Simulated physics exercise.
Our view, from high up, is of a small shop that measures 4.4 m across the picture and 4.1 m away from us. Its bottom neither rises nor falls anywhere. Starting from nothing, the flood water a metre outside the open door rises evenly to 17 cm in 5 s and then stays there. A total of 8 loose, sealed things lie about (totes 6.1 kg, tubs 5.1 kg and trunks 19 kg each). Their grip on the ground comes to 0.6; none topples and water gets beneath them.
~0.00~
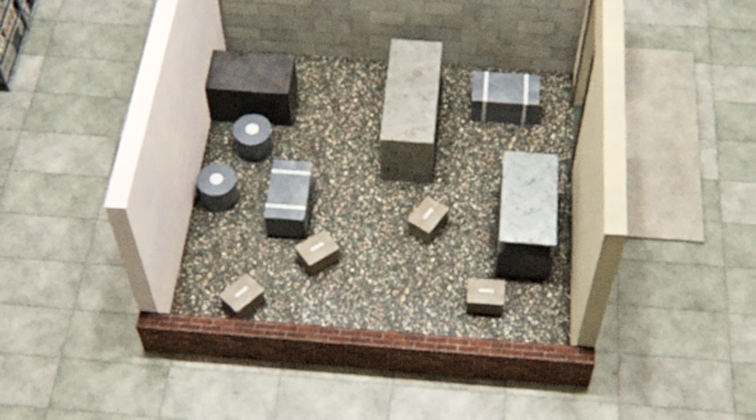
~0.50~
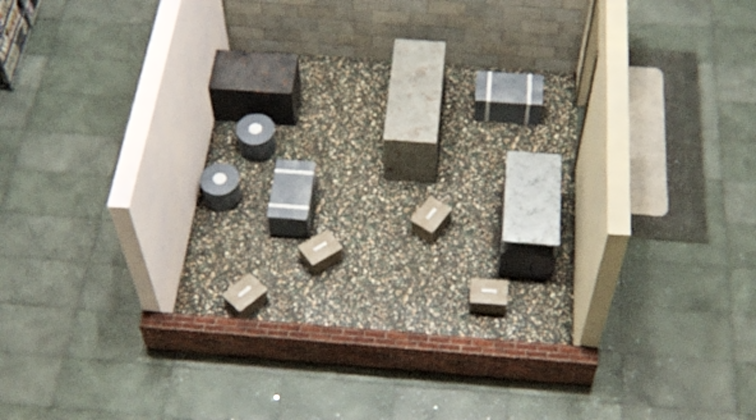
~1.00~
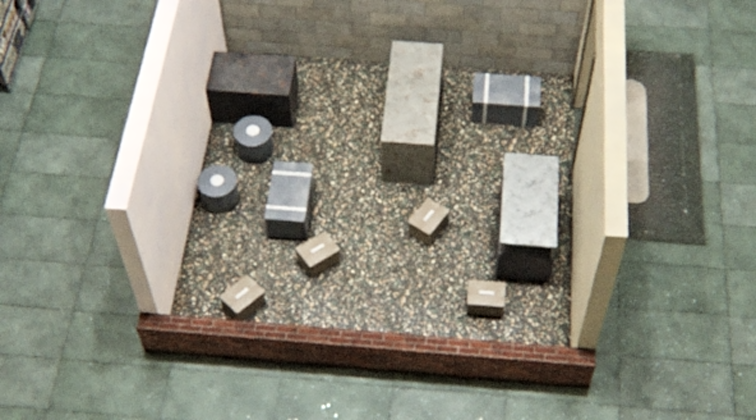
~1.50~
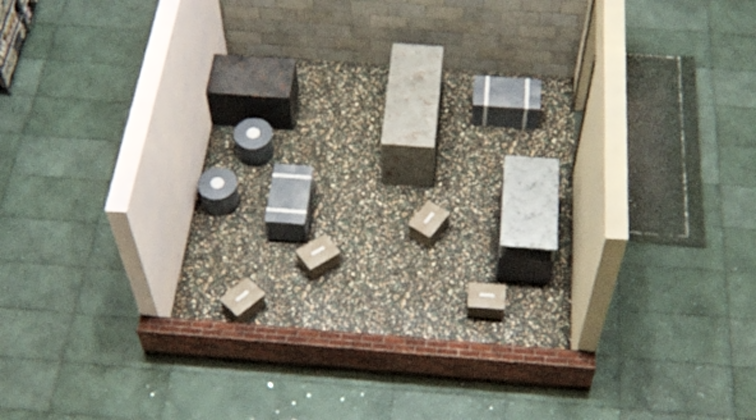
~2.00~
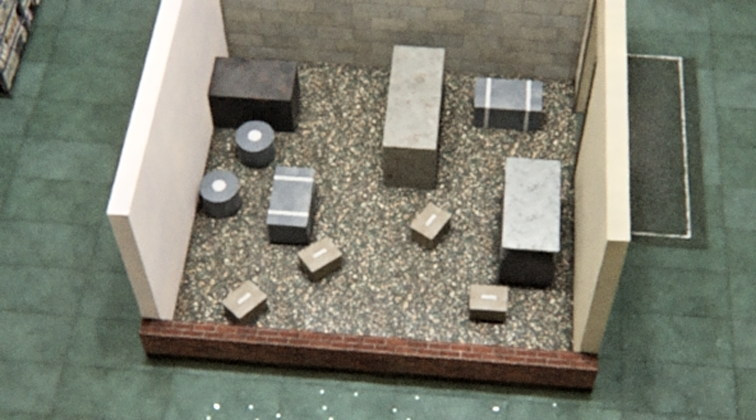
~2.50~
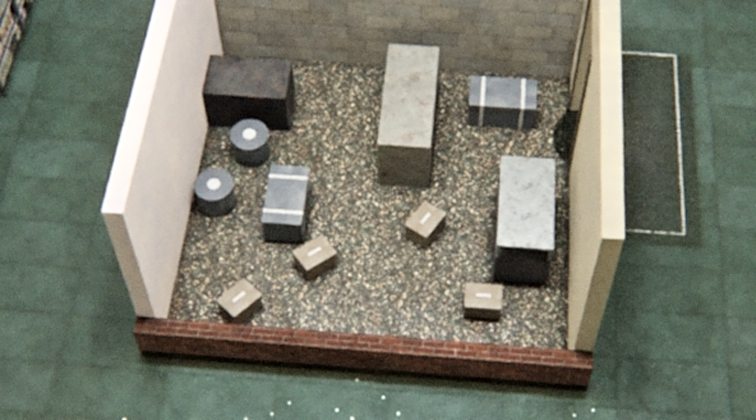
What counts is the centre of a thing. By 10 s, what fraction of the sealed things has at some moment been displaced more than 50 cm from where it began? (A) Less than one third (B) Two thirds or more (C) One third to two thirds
Less than one third.
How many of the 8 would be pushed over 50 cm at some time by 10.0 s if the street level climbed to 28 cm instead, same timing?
In that case the number is 4.
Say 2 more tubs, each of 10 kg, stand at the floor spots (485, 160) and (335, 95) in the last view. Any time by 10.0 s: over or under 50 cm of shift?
Taking them in order, the first is beyond that distance and the second is within that distance.
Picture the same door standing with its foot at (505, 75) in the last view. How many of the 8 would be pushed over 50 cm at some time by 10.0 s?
Count: 2.
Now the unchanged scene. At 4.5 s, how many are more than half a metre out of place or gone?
Tally: 0.
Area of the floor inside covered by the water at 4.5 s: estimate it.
Around 2.5 m2 of it.
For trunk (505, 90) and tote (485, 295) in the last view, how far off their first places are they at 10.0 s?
In that order: 50 cm, 20 cm.
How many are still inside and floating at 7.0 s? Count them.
The count is 1.
After 3.5 s 0 of 8 are over 50 cm from their spots; 0 afloat.
After 4.5 s 0 of 8 are over 50 cm from their spots; 0 afloat.
After 7.0 s 0 of 8 are over 50 cm from their spots; 1 afloat.
After 10.0 s 1 of 8 are over 50 cm from their spots, and 1 have been at some point; 1 afloat.
